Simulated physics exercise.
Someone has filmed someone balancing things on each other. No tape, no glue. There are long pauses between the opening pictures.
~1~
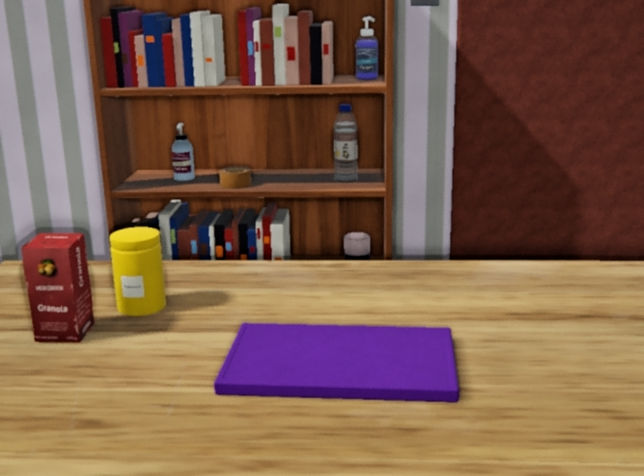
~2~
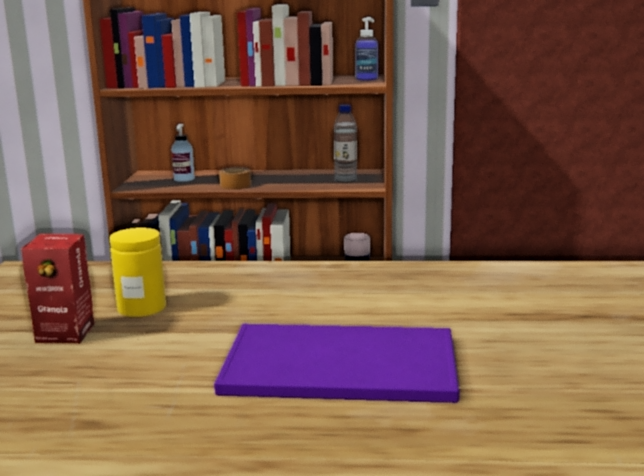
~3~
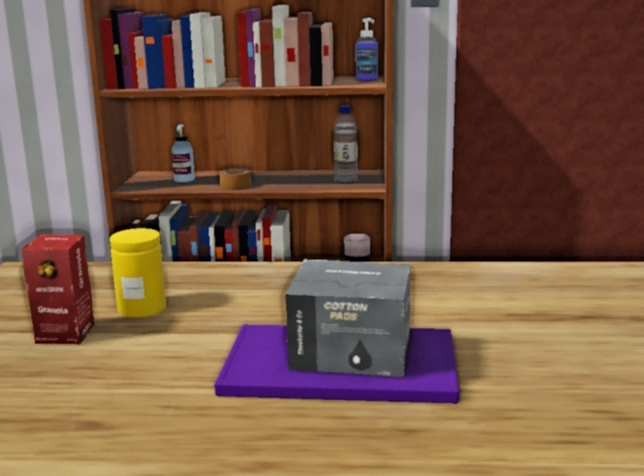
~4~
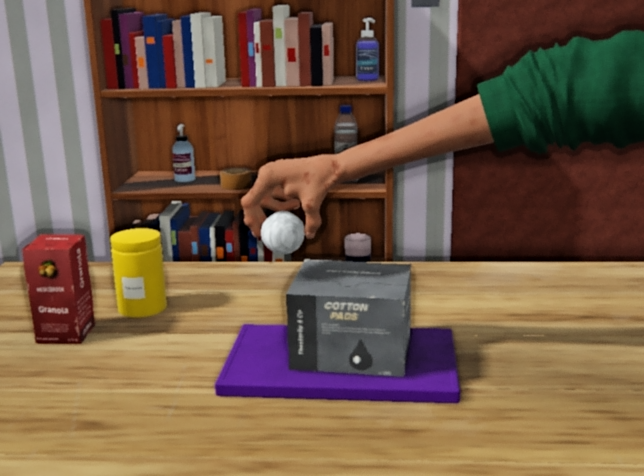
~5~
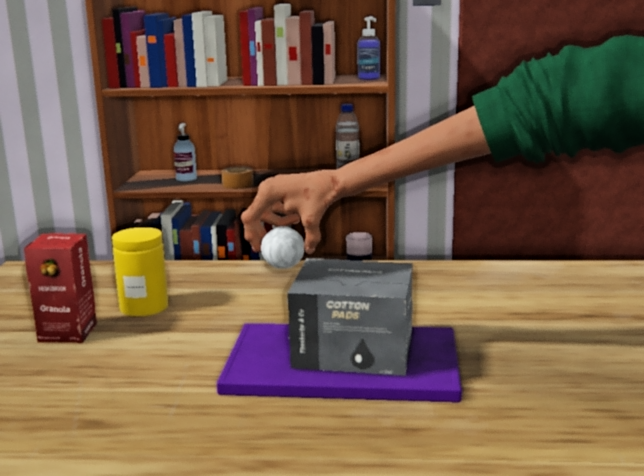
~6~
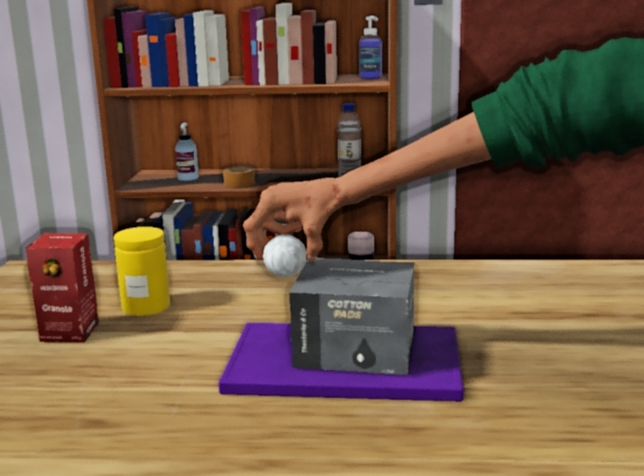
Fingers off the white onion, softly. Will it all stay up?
In the end the pile comes apart.
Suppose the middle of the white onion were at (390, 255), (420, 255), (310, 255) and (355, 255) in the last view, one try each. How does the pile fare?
First, it holds; second, it gives way; third, it keeps its balance; fourth, it holds.
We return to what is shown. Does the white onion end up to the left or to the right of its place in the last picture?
It goes to the left.
Then, 0.30 s on from there, white onion now fallen.
Then, 0.40 s on from there, things are still on the move.
Then, 1.90 s on from there, nothing new.
In the end, fallen, white onion; the other 4 unmoved. At the end, from the last picture's camera, white onion near (255, 329). The pile gives way.
